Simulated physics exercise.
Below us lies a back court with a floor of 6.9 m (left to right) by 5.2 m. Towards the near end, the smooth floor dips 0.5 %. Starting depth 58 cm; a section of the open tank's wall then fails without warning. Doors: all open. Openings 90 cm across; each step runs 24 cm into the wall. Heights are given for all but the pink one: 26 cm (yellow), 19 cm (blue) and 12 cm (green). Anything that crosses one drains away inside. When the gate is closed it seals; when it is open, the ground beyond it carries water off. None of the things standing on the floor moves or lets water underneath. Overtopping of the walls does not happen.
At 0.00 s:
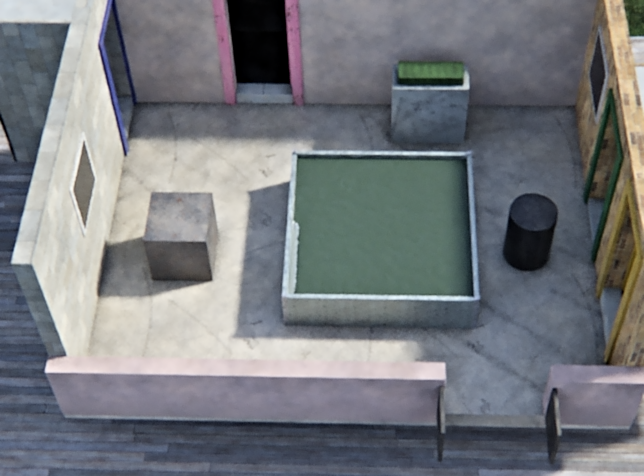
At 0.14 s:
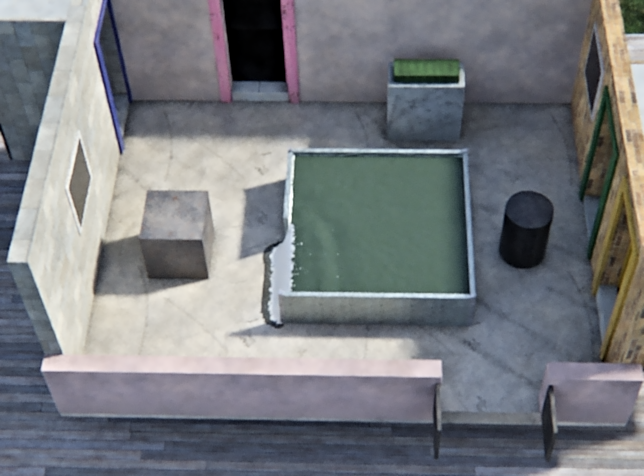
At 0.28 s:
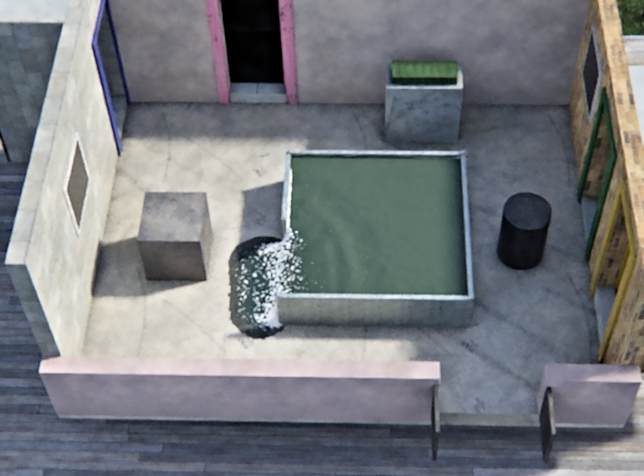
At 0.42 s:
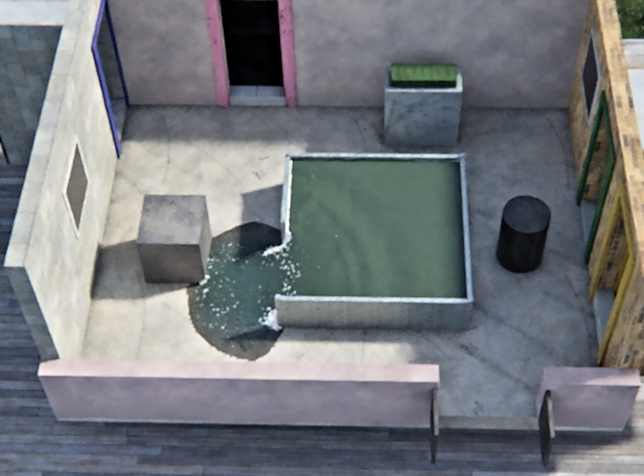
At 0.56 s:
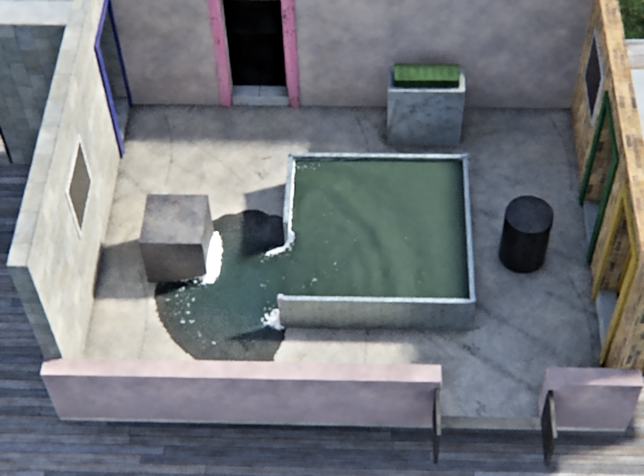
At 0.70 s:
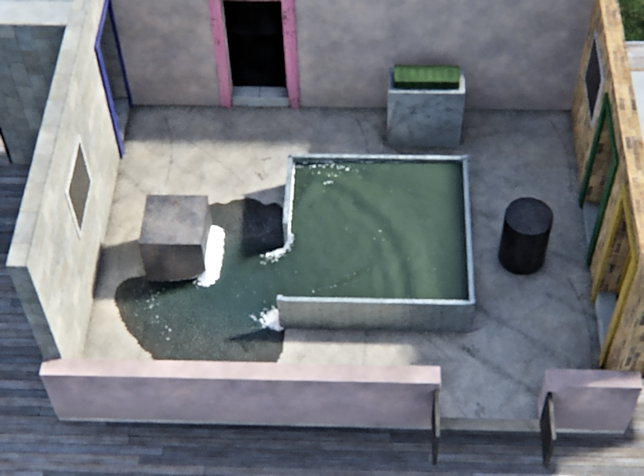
At the start, a square open tank of still green water stands in a walled court between a grey block and a dark cylinder. Water then breaks through its left side, foaming onto the floor, and spreads left and toward the near wall, washing against and past the block.
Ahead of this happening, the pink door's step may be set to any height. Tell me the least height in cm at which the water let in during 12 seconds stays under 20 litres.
It should be about 11.5 cm.
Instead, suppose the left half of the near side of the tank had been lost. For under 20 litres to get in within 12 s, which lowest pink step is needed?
A minimum of about 6.5 cm.
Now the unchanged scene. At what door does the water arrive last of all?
That would be the green door.
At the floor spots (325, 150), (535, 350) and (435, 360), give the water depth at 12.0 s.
Roughly 12, 7 and 5 centimetres.
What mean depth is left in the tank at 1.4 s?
Average depth: Approx. 45 cm.
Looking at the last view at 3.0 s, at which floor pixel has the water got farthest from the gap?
Lab note: Front tip approx. (130, 111).
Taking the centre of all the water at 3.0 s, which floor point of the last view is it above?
I'd put it close to (286, 270).
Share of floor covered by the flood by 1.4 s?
Near 25 per cent of the open floor.
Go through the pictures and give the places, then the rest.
The first picture shows the open tank at (381, 225) is whole and still, 58 cm deep; the pink door at (261, 56) is dry.
In the second picture, water pours out at (287, 275) and has run 0.3 m, to (270, 278); about 5 cm deep outside, 58 cm at the back.
In the third picture, the gap is at (285, 277), the front 0.7 m out at (234, 268); the back of the open tank holds 58 cm.
In the fourth picture, water pours out at (285, 281) and has run 1.2 m, to (195, 310); about 8 cm deep outside, 58 cm at the back.
In the fifth picture, water pours out at (287, 280) and has run 1.7 m, to (163, 305); about 6 cm deep outside, 58 cm at the back.
In the sixth picture, the gap is at (286, 281), the front 2.2 m out at (124, 301); the back of the open tank holds 58 cm; 2.1 m in a straight line remain to the pink door at (257, 59).
After 1.4 s water covers 25 % of the floor, deepest (40 cm) near (213, 282); it has not reached the pink door.
After 3.0 s water covers 50 % of the floor, deepest (35 cm) near (131, 393); 17 cm at the pink door, 0 litres in over its 19 cm step.
After 12.0 s water covers 95 % of the floor, deepest (15 cm) near (524, 142); 11 cm at the pink door, 1 litre in over its 19 cm step.
At the pink door as built, the water arrived by 2.1 s and peaked near 18 cm at 4.6 s.
With a step of 9.5 cm, 43 litres would have come in within the 12 s; with 12.5 cm, 13 litres. So under 20 litres takes about 11.5 cm.
